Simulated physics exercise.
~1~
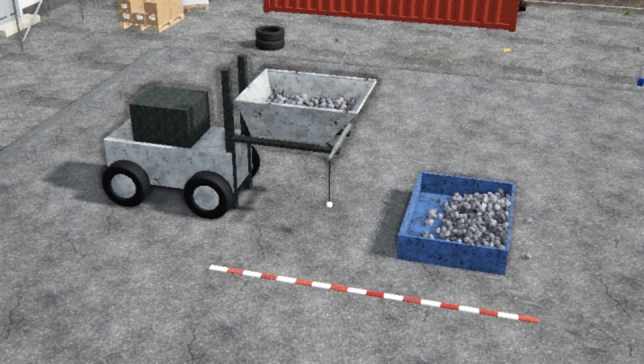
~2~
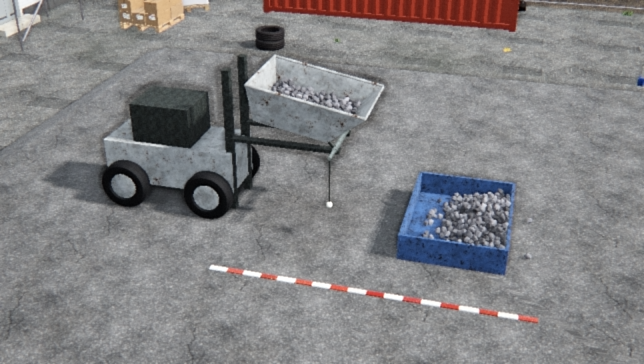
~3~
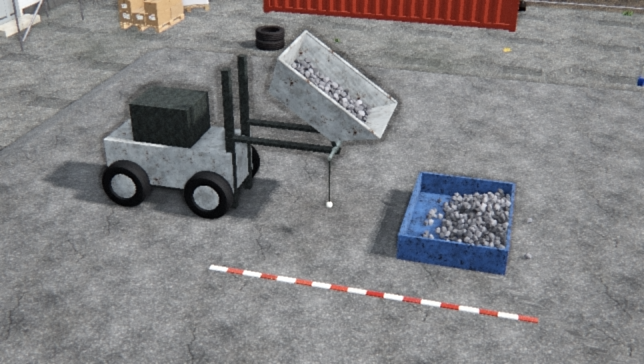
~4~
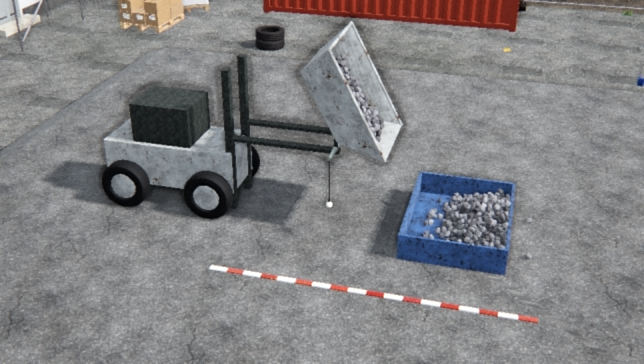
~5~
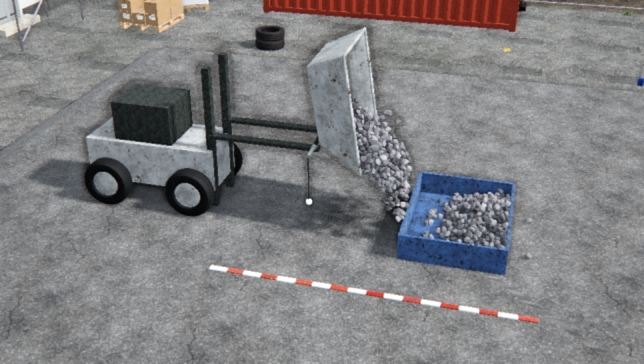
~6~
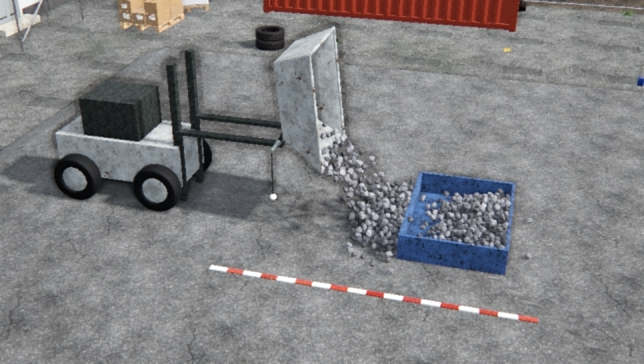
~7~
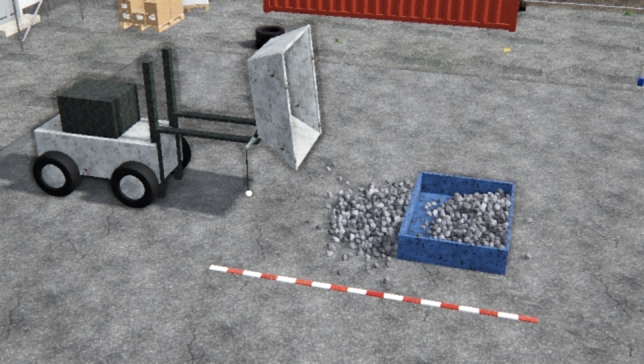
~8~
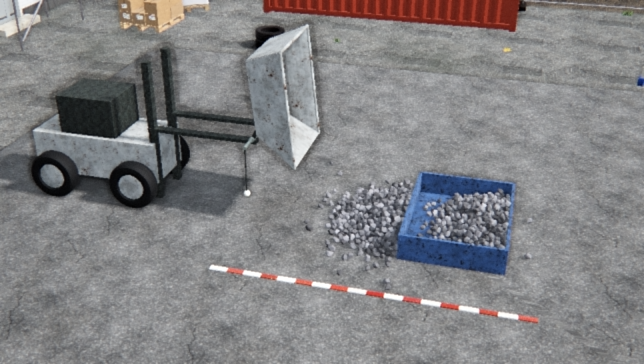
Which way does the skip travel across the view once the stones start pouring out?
The skip travels to the left, carried along as the forklift backs away from the blue bin.
A forklift tips its grey skip, backs left, and spills most stones short of the blue bin.
